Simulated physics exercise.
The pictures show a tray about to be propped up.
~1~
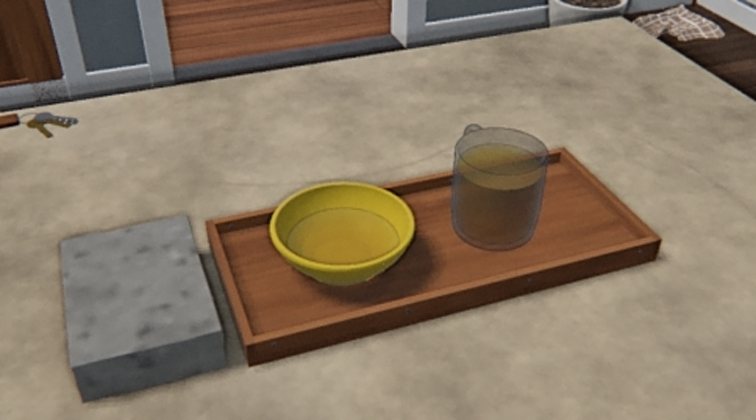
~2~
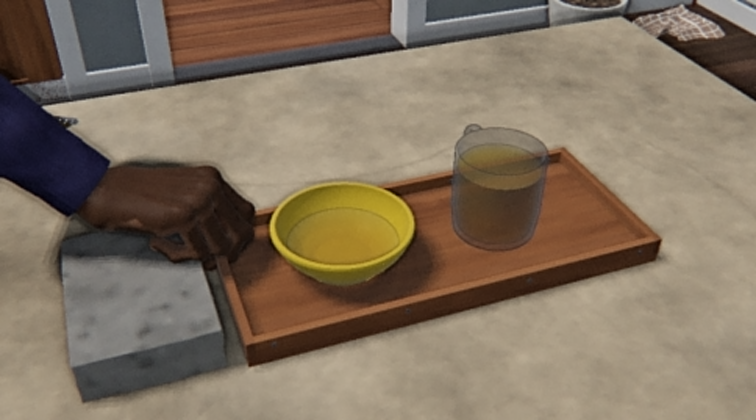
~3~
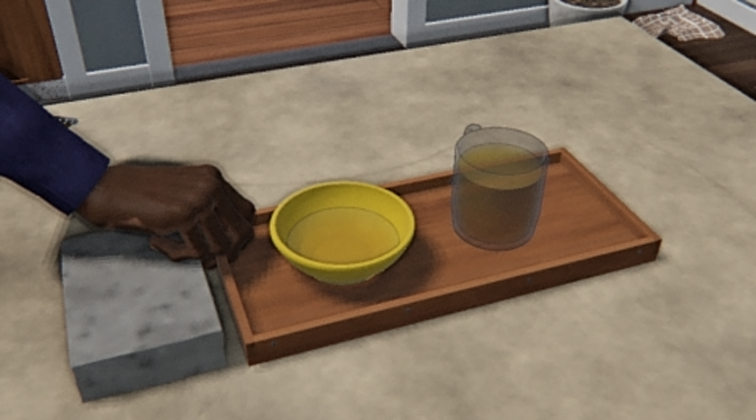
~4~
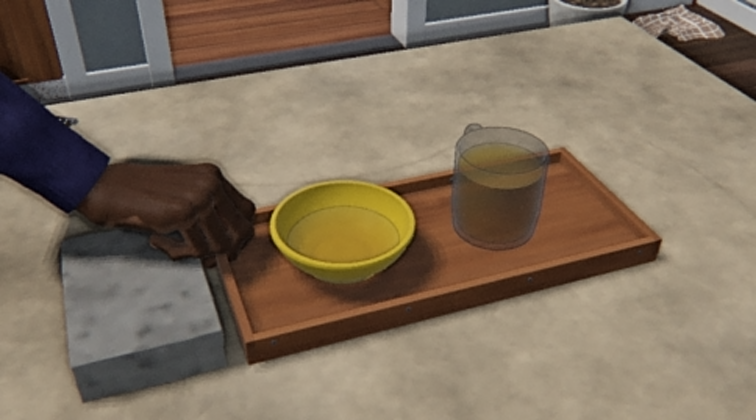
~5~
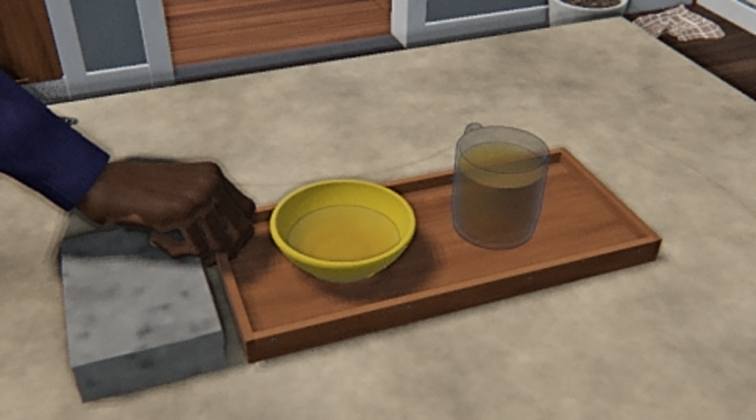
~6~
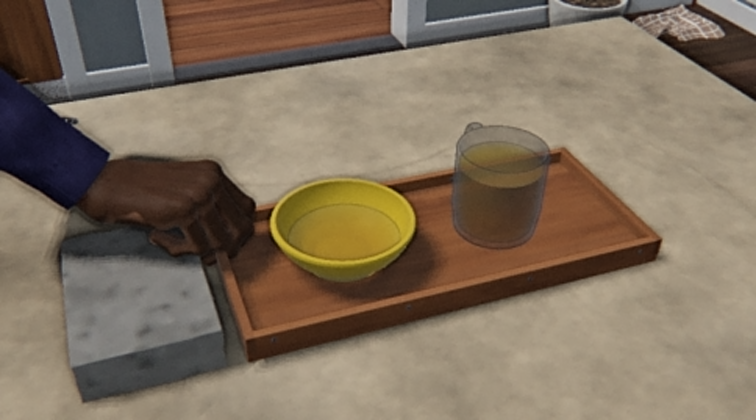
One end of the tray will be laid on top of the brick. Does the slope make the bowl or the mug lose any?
One by one: Bowl: It will not slosh over, mug: It will not slosh over.
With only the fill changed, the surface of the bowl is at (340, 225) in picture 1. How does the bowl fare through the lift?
Verdict: Slops over.
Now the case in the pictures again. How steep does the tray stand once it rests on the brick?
Roughly 7°.
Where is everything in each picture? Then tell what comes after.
In the first picture, the tray lies flat; bowl (343, 239) about half full; mug (498, 187) about three quarters full; brick (152, 369).
The second picture shows a hand takes the end of the tray; bowl about half full, surface at (343, 241); mug about three quarters full, surface at (500, 167).
In the third picture, the end is rising; bowl (343, 238) about half full; mug (498, 187) about three quarters full.
In the fourth picture, the end has come up a little; bowl about half full, surface at (343, 240); mug about three quarters full, surface at (500, 166); brick (152, 369).
The fifth picture shows slope near 1°; bowl (343, 236) about half full; mug (498, 186) about three quarters full.
The sixth picture shows the tray slopes by about 1°; bowl about half full, surface at (343, 237); mug about three quarters full, surface at (502, 164); brick (152, 369).
Shortly, the tray slopes by about 4°; bowl, none is lost; mug, none is lost.
Then, the tray slopes by about 8°; bowl, none is lost; mug, none is lost.
At the finish, the tray slopes by about 7°, resting on the brick; bowl, none is lost; mug, none is lost.
